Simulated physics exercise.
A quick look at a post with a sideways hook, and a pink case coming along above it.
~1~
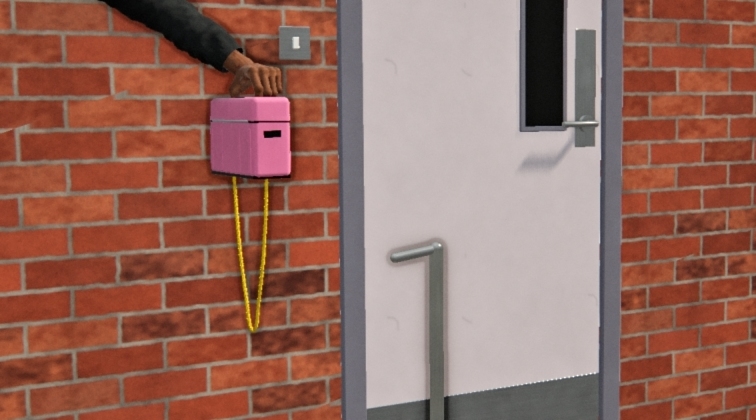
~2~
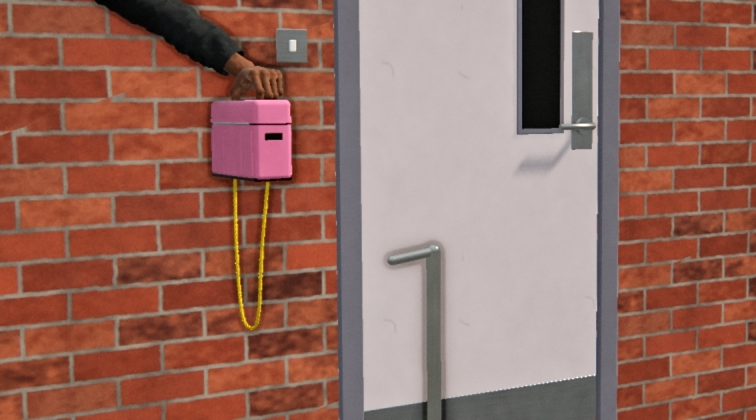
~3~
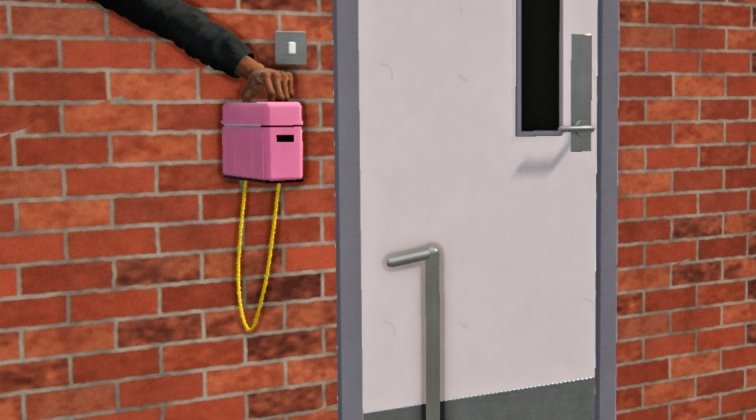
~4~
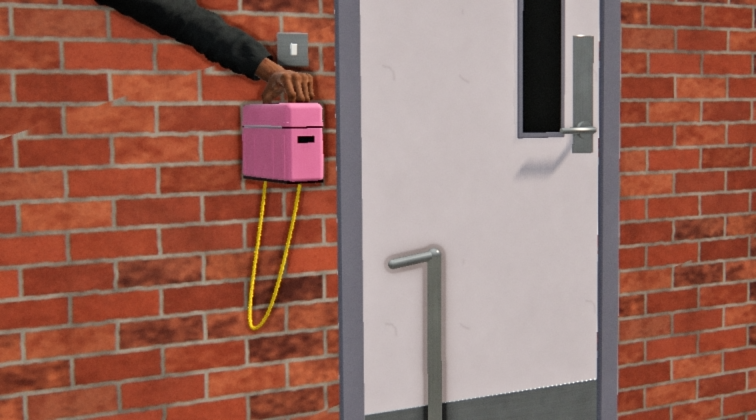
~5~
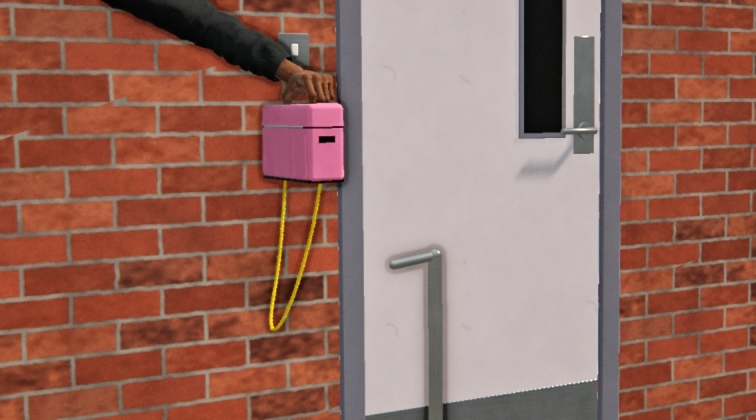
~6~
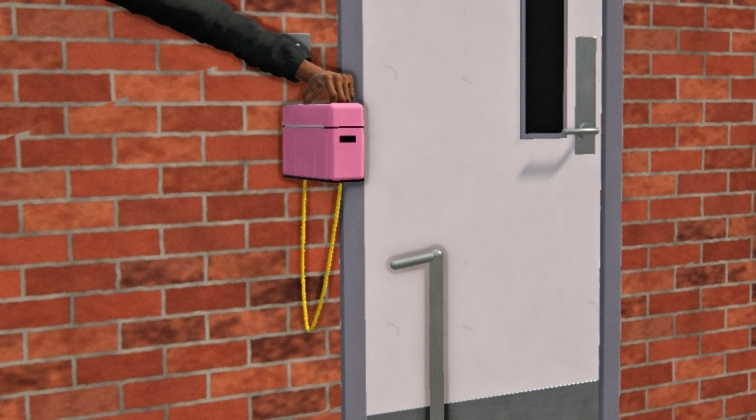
A pink case with a hanging yellow loop moves right, carried by a hand from above.
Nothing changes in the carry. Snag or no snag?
The pink case is jerked back by its loop.
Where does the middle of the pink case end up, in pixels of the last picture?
Close to (523, 137).
Then, 0.20 s on from there, case nearing the post near (353, 141).
Then, 0.74 s on from there, case over the post near (432, 139).
Then, 1.24 s on from there, case past the post near (500, 137).
In the end, case past the post near (523, 137); loop tight round the post, hand stopped. The pink case snags on the hook.
